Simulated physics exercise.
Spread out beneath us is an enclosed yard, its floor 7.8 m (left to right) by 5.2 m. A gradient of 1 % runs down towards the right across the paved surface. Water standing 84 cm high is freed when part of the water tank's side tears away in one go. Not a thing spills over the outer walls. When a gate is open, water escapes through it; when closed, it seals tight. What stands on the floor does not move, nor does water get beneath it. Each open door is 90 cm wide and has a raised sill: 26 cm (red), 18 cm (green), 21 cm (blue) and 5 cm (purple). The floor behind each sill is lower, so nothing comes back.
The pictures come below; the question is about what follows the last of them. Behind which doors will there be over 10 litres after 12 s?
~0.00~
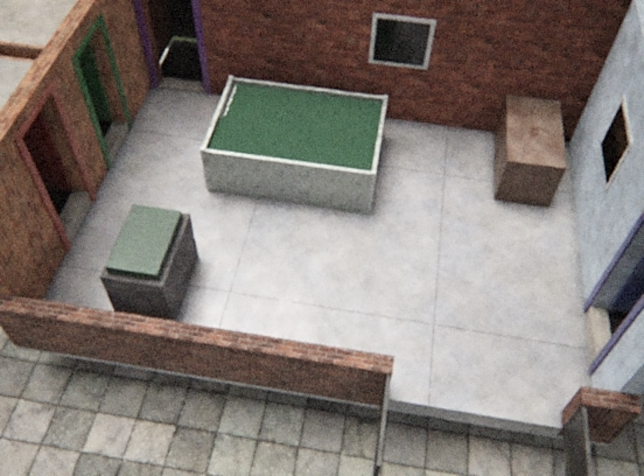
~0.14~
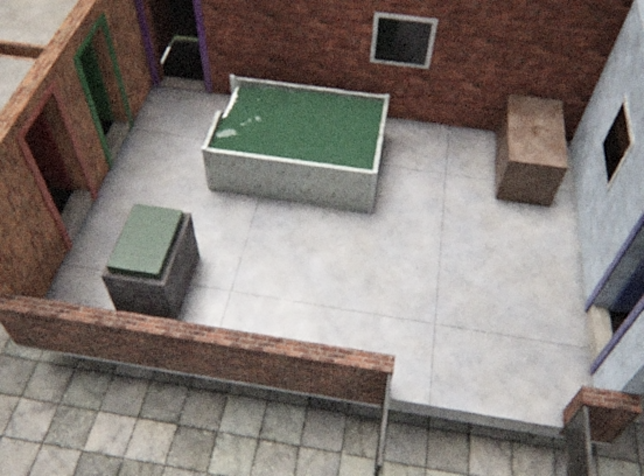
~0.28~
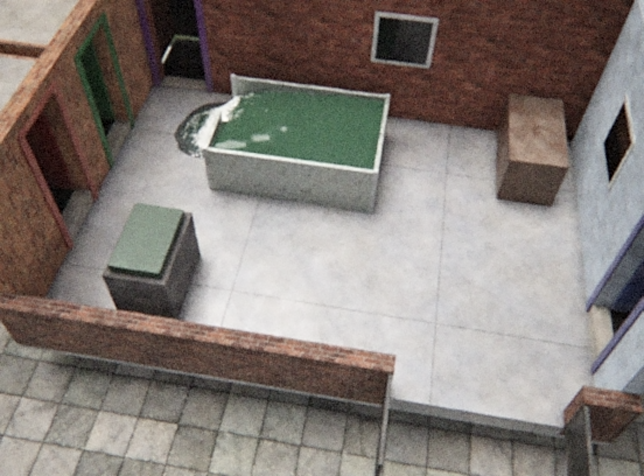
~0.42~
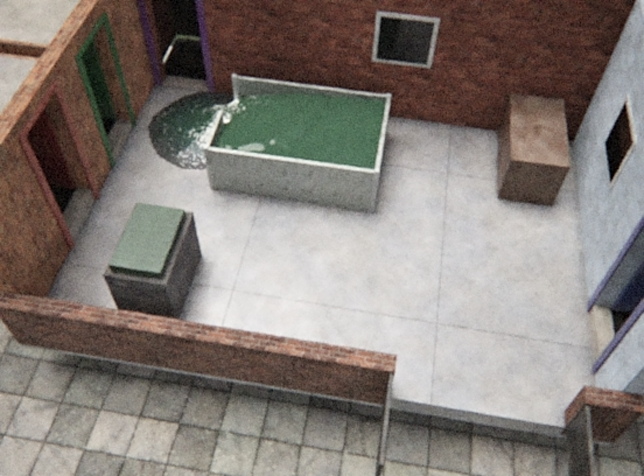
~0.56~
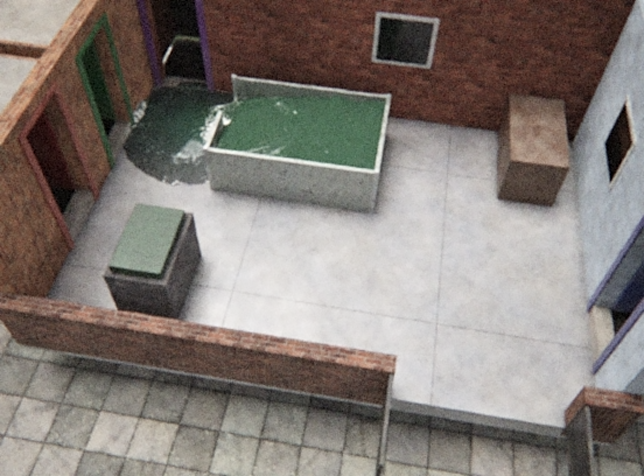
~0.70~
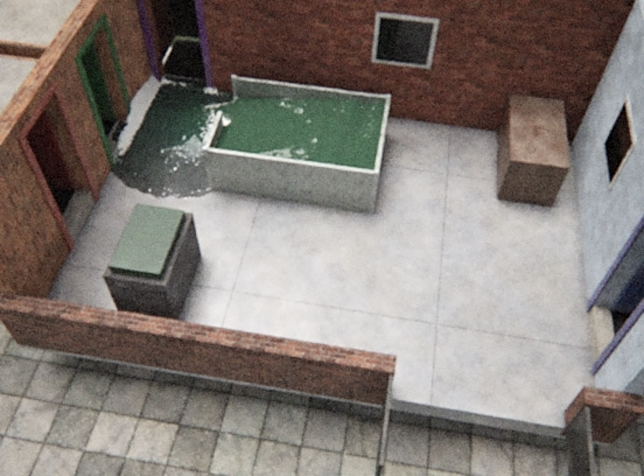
At the end, red door: Beneath the limit. Green door: Above the limit. Blue door: Beneath the limit. Purple door: Above the limit.
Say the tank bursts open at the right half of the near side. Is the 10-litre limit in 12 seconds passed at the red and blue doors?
So red ends up short of it and blue ends up short of it.
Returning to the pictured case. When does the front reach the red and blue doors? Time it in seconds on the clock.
Arrival: Red 1.1 s, blue 6.5 s.
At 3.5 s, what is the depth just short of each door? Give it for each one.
Red 8 cm, green 25 cm, blue 0 cm, purple 27 cm.
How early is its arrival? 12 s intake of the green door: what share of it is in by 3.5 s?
Share by then: ~ 85 %.
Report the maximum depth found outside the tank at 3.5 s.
Around 30 centimetres deep.
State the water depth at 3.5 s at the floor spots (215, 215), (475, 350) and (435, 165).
1, 0, 0 cm.
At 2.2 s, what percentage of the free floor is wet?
Some 25 per cent of it.
After 1.4 s water covers 15 % of the floor and is deepest (52 cm) near (152, 91); red door 7 cm at the sill, 0 L in, green door 34 cm at the sill, 29 L in, blue door not reached, purple door 31 cm at the sill, 86 L in.
After 2.2 s water covers 25 % of the floor and is deepest (44 cm) near (151, 112); red door 8 cm at the sill, 0 L in, green door 34 cm at the sill, 103 L in, blue door not reached, purple door 34 cm at the sill, 281 L in.
After 3.5 s water covers 35 % of the floor and is deepest (30 cm) near (151, 112); red door 8 cm at the sill, 0 L in, green door 25 cm at the sill, 175 L in, blue door not reached, purple door 27 cm at the sill, 566 L in.
After 7.0 s water covers 75 % of the floor and is deepest (19 cm) near (36, 321); red door 13 cm at the sill, 0 L in, green door 14 cm at the sill, 207 L in, blue door 7 cm at the sill, 0 L in, purple door 18 cm at the sill, 962 L in.
After 12.0 s water covers 95 % of the floor and is deepest (14 cm) near (571, 150); red door 10 cm at the sill, 0 L in, green door 8 cm at the sill, 207 L in, blue door 10 cm at the sill, 0 L in, purple door 11 cm at the sill, 1154 L in.
